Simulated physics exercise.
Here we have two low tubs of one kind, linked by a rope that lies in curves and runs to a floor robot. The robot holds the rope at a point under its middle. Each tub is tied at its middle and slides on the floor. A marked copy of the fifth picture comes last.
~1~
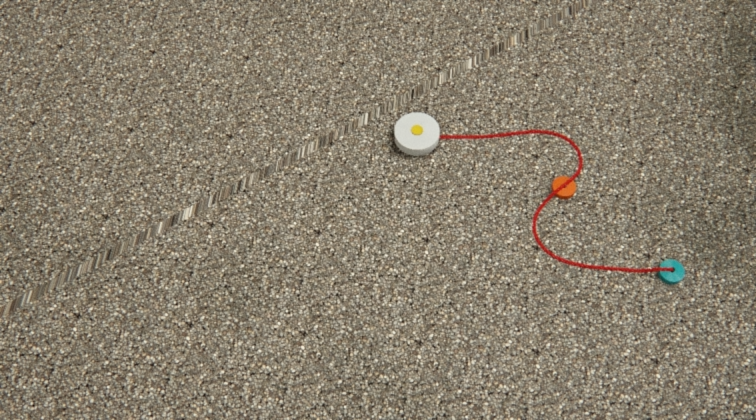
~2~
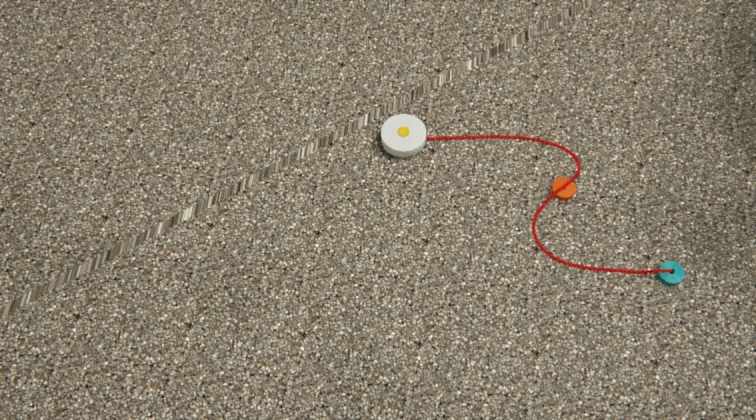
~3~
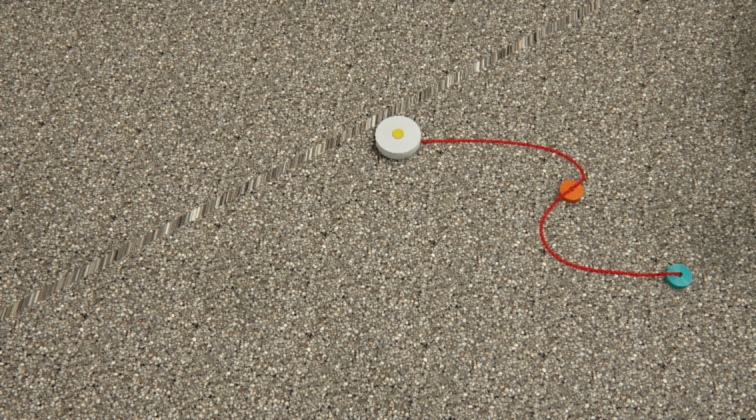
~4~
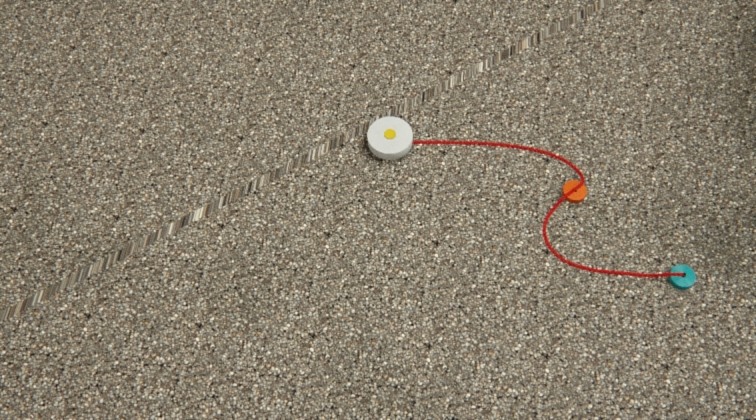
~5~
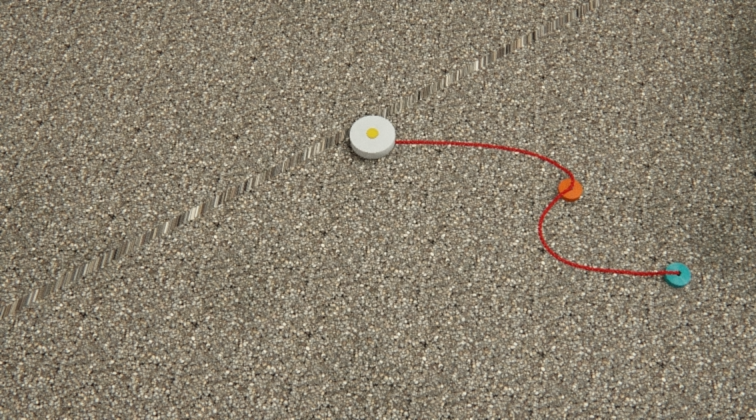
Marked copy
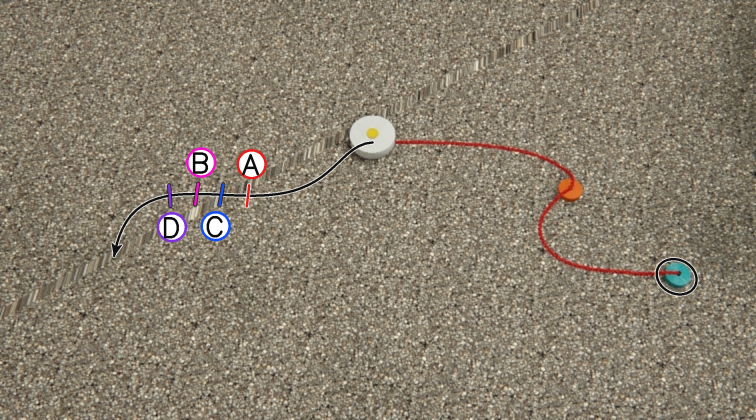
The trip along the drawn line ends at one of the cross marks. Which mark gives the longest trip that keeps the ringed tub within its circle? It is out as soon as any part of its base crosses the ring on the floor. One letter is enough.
All is well up to A.
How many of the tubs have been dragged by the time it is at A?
One.
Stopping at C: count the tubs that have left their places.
By then, two.
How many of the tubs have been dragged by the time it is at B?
Two.
On the copy, A at (248, 196); B at (197, 194); C at (221, 195); D at (170, 196); the ring at (677, 277); the route from (373, 142) via (233, 195) to (114, 256).
On A. First, robot (333, 163); turquoise tub (678, 275); orange tub (559, 187).
Then, robot (291, 187); turquoise tub (678, 275); orange tub (520, 185).
Finally, robot (247, 191); turquoise tub (677, 275); orange tub (476, 194); the ringed tub at the far end is still in its ring.
By contrast, B drags the last tub to (632, 259); C drags the last tub to (656, 266); D drags the last tub to (605, 252).
